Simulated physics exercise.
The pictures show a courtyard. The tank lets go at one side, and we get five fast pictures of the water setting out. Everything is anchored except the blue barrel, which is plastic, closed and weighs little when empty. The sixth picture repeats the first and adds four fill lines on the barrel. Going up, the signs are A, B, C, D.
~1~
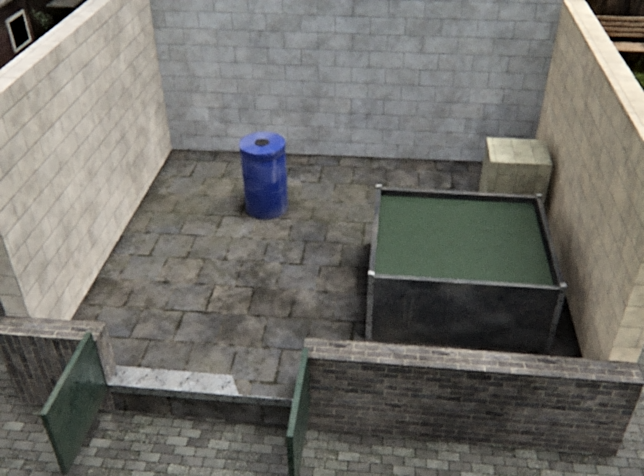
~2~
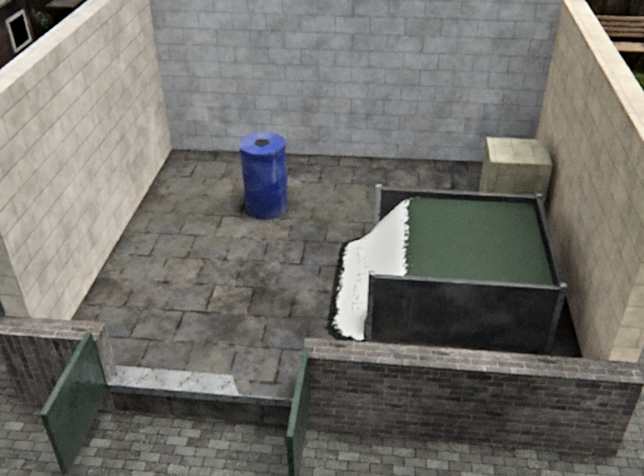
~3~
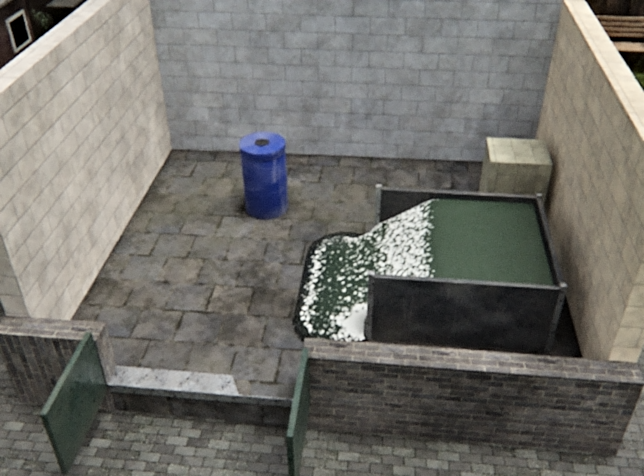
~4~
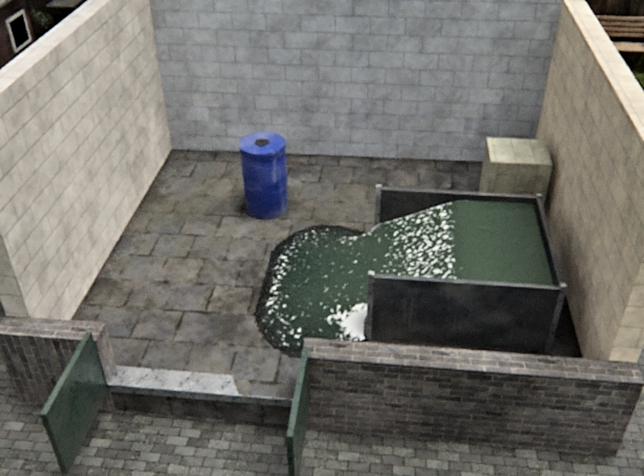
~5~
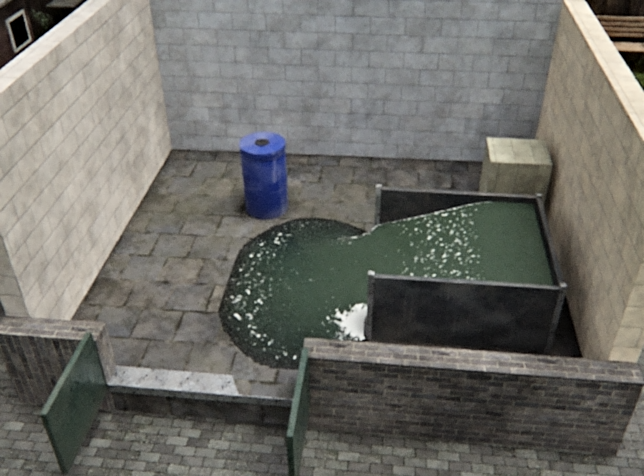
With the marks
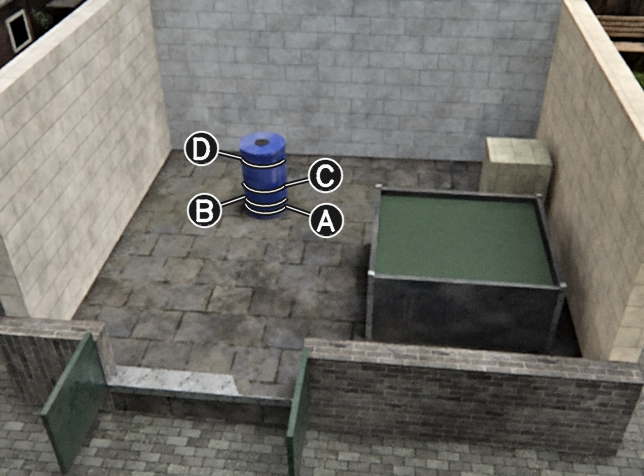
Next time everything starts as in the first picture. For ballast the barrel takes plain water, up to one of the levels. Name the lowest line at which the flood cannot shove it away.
Use line B.
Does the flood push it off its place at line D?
No, not at all.
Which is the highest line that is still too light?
A.
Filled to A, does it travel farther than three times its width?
No, it does not.
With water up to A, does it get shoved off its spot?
Yes, it does.
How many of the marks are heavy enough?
Three of them.
On the marked copy, A at (263, 213); B at (262, 205); C at (261, 192); D at (260, 166); from the bottom up A, B, C, D.
If A is chosen, it is pushed about its own width away.
If B is chosen, it does not move.
If C is chosen, it does not move.
If D is chosen, it does not move.
